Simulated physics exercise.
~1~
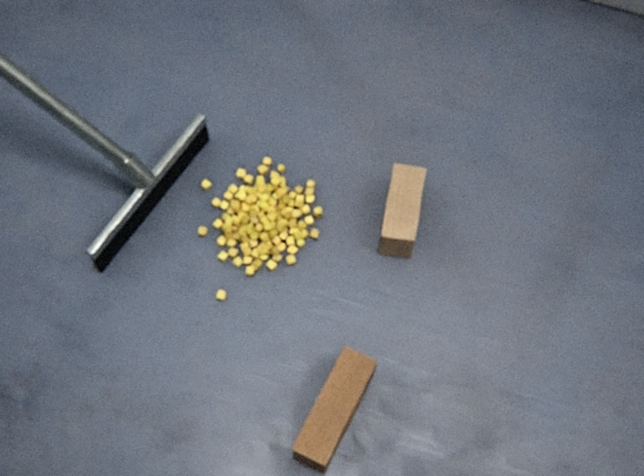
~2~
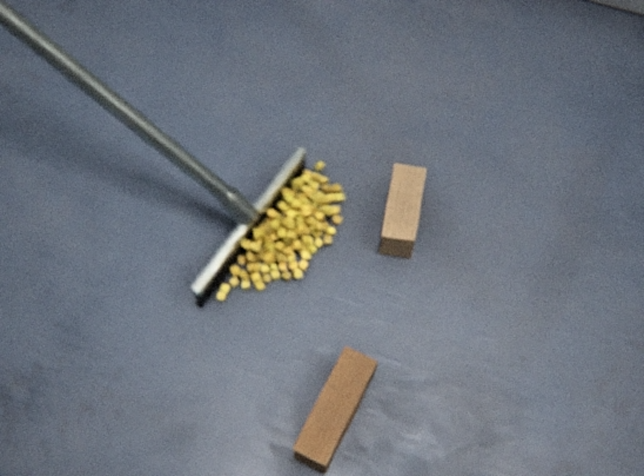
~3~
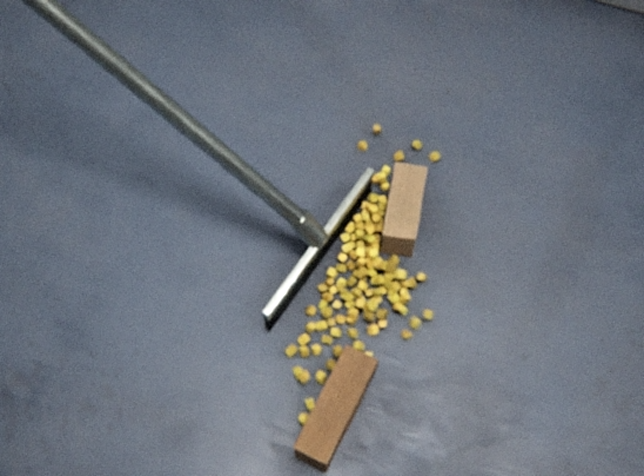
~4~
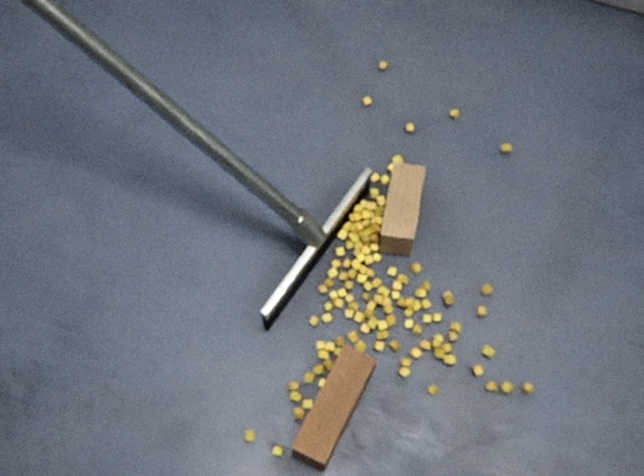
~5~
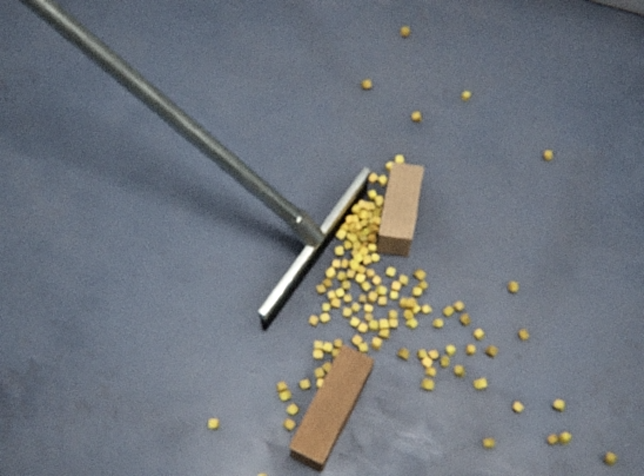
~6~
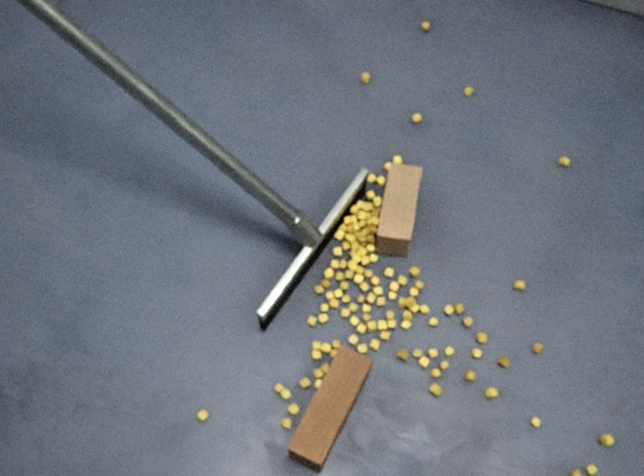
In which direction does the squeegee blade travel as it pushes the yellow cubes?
The blade travels to the right, pushing the cubes toward the two blocks before it stops.
A squeegee on a long handle pushes a pile of small yellow cubes rightward toward two fixed brown blocks, then stops just short of them. The cubes scatter, some spilling through the gap and a few rolling wide, while many stay held up before the blocks.
